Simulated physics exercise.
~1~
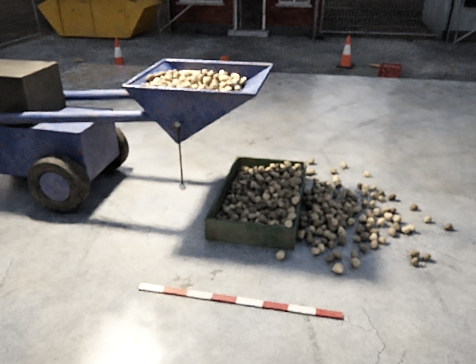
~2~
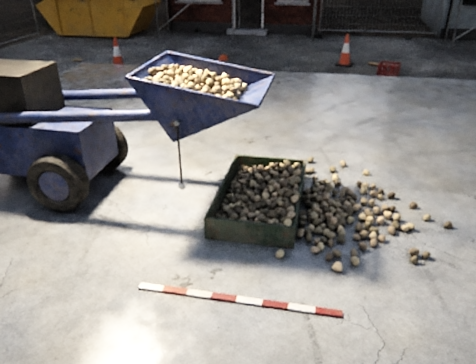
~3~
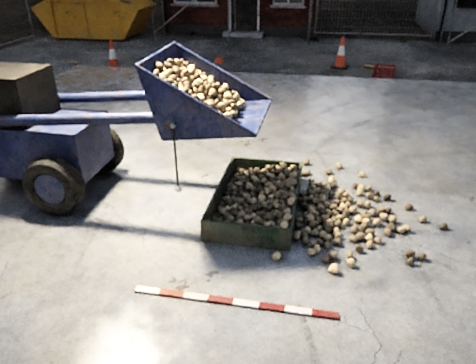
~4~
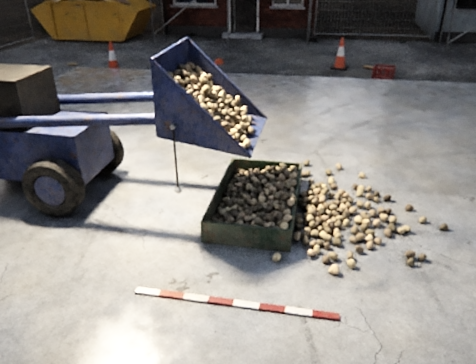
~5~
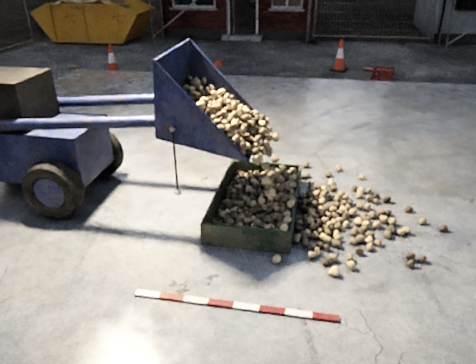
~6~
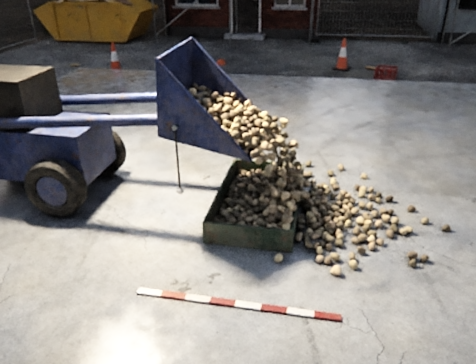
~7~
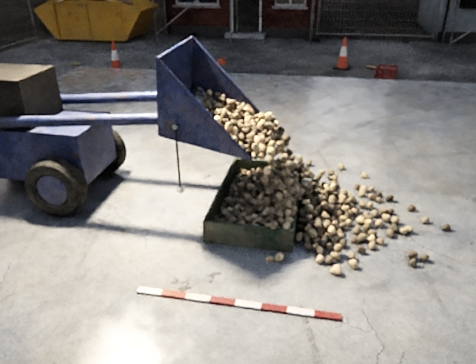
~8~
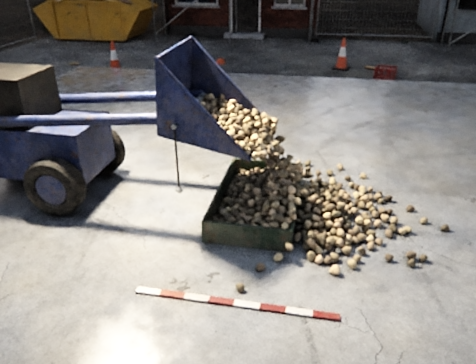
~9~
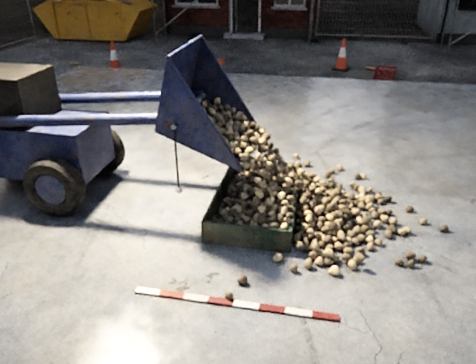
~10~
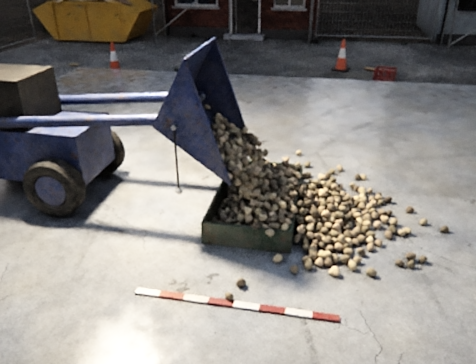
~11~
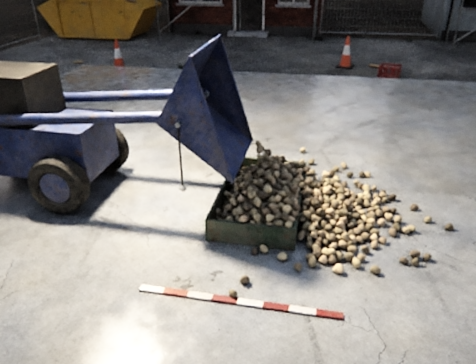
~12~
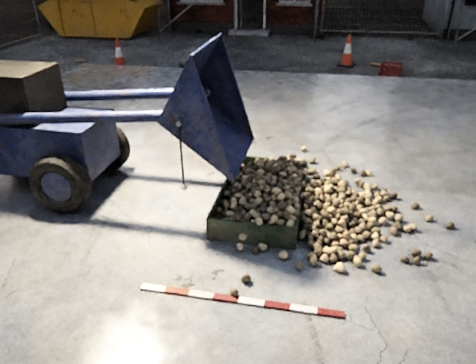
On a concrete yard, a blue loader bucket tips its stones over a green bin, overfilling it.
